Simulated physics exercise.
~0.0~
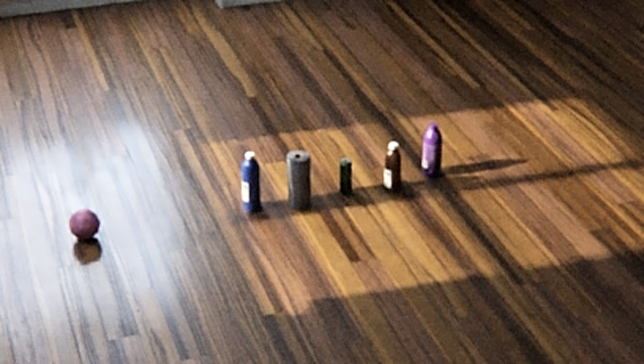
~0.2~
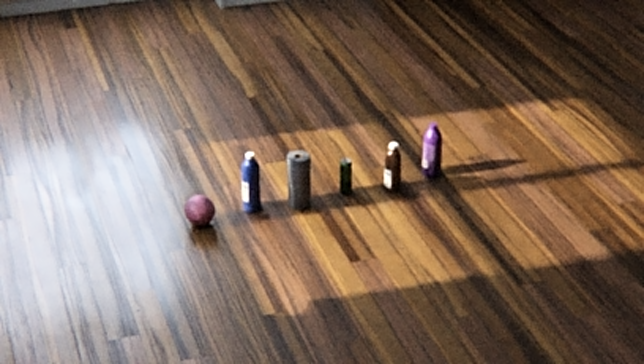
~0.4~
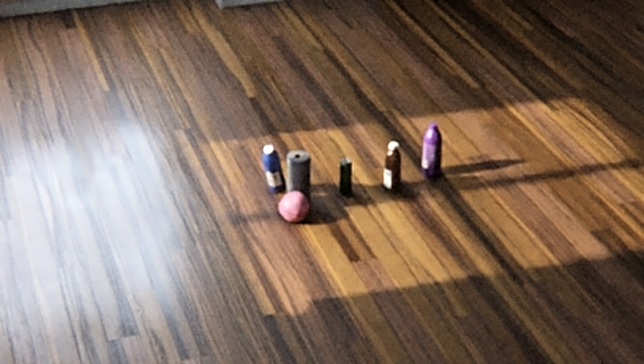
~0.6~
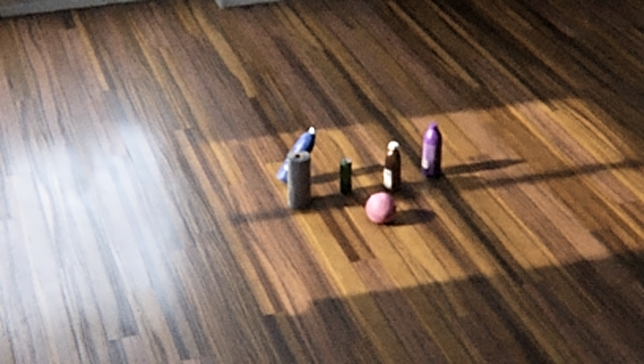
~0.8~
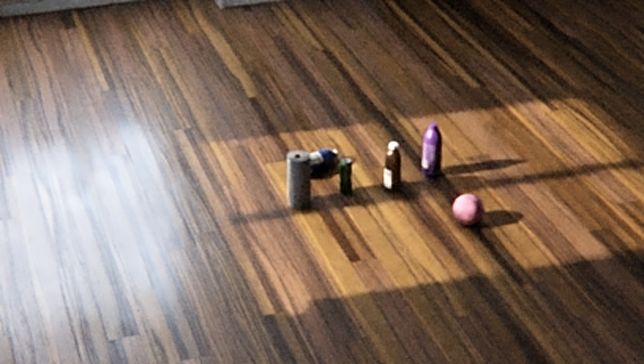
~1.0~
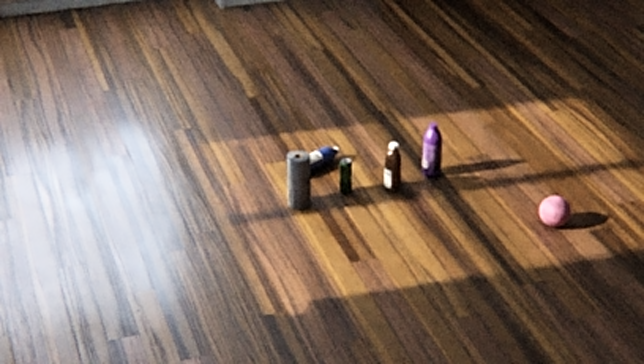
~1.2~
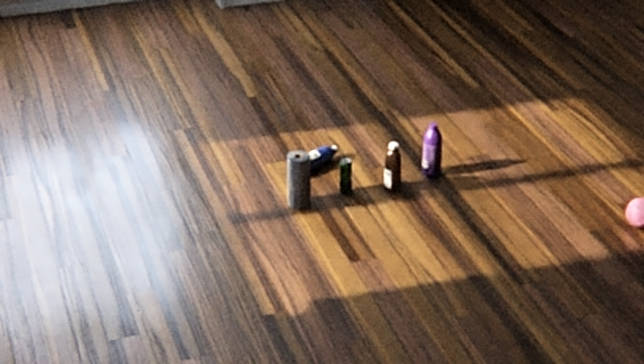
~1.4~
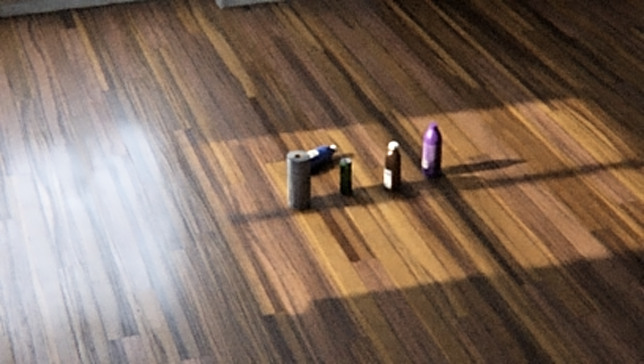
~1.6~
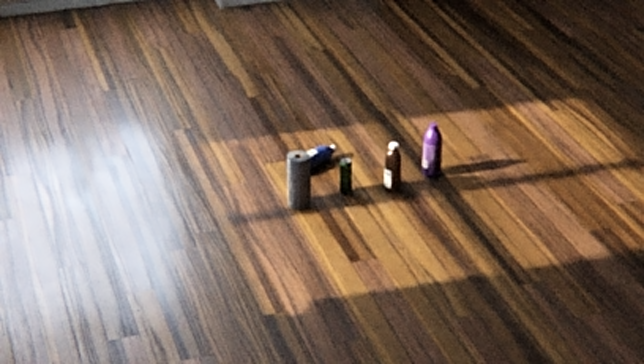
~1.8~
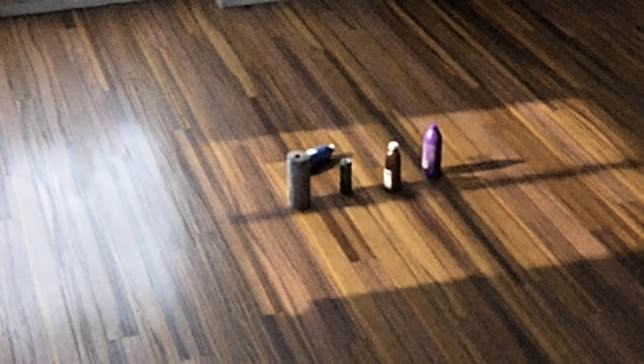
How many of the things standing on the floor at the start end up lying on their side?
One of them ends up on its side, the blue bottle, while the grey roll, green can, brown bottle and purple bottle stay standing.
